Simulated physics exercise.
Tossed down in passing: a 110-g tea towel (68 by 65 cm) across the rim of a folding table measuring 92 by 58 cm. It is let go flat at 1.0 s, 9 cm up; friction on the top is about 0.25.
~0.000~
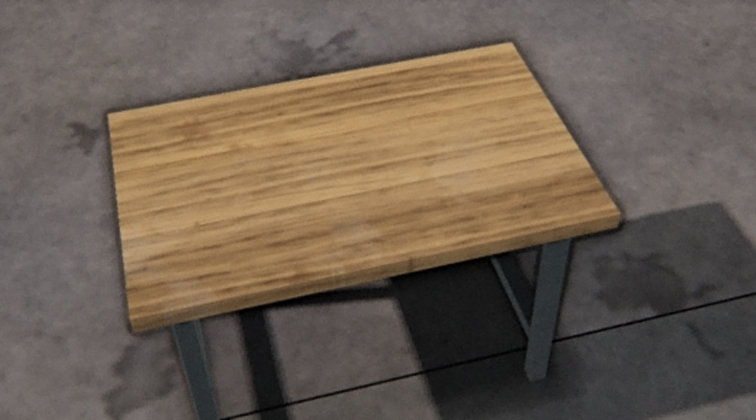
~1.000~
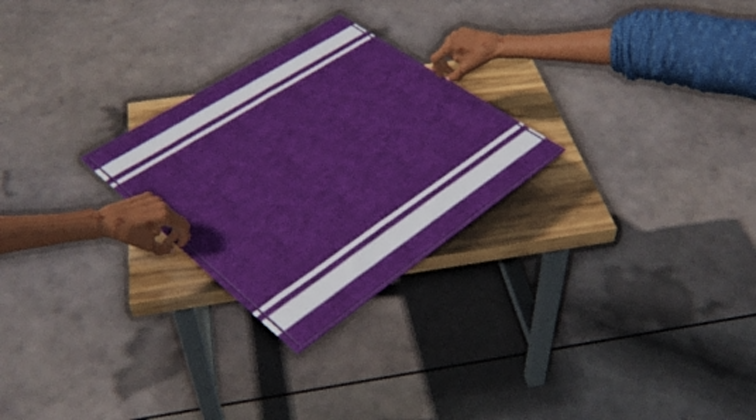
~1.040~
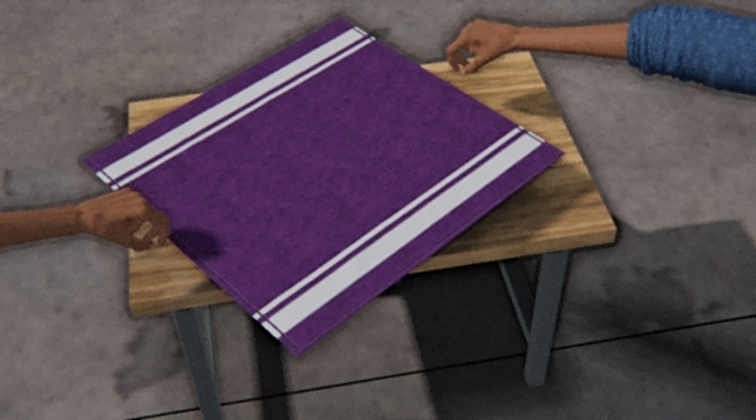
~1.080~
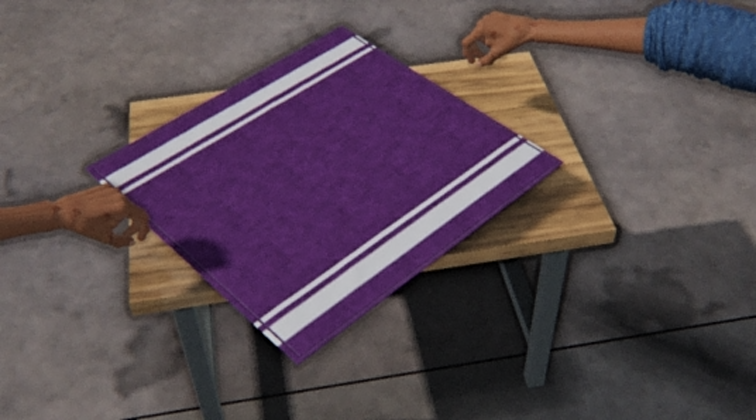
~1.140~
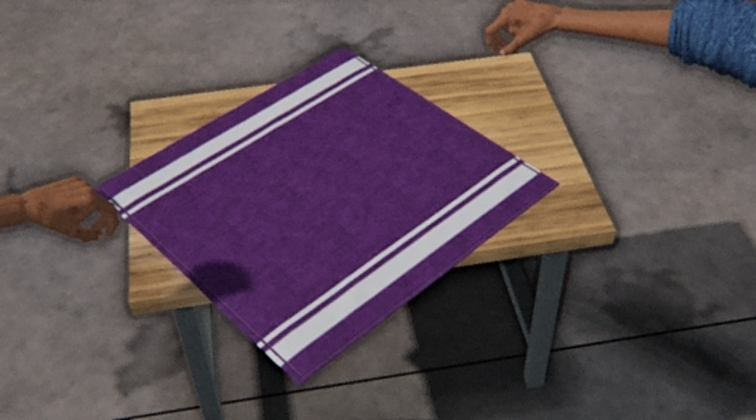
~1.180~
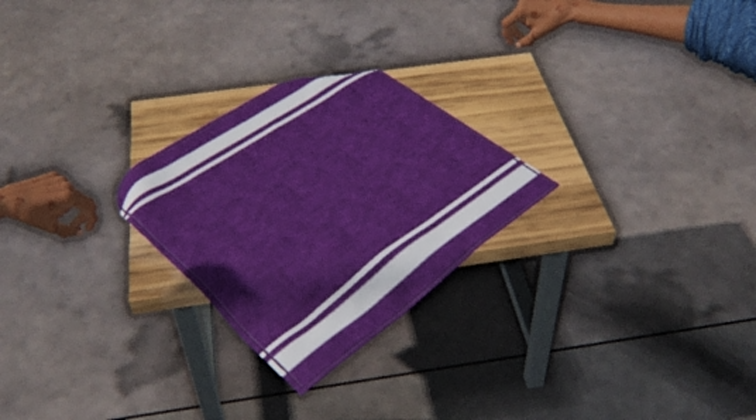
At first, a wooden table with metal legs stands bare on a gray floor. Then two hands, one at the left and one at the right, hold a purple cloth with white stripes flat and askew above it. They let go and draw apart as the cloth sinks, its edges starting to bend.
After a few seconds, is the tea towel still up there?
Outcome: The tea towel remains up there.
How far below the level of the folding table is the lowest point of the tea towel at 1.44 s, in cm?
Some 10 cm.
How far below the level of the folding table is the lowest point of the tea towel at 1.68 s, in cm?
Some 16 cm.
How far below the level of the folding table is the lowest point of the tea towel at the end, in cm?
About 22 cm.
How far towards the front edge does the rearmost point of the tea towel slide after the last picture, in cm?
About 3 cm.
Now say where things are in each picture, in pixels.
The bare folding table, in the first frame.
Tea towel corners (298, 354) (81, 158) (340, 15) (566, 150), in the second frame.
Tea towel corners (298, 356) (82, 161), in the third frame.
Tea towel corners (298, 364) (86, 169), in the fourth frame.
Tea towel corners (300, 385) (94, 190), in the fifth frame.
Tea towel corners (560, 185), in the sixth frame.
At 1.4 s, 80 % of the tea towel is still over the top.
At 1.7 s, 80 % of the tea towel is still over the top.
At 1.9 s, 80 % of the tea towel is still over the top.
At 2.2 s, 80 % of the tea towel is still over the top.
At 4.4 s, 80 % of the tea towel is still over the top.
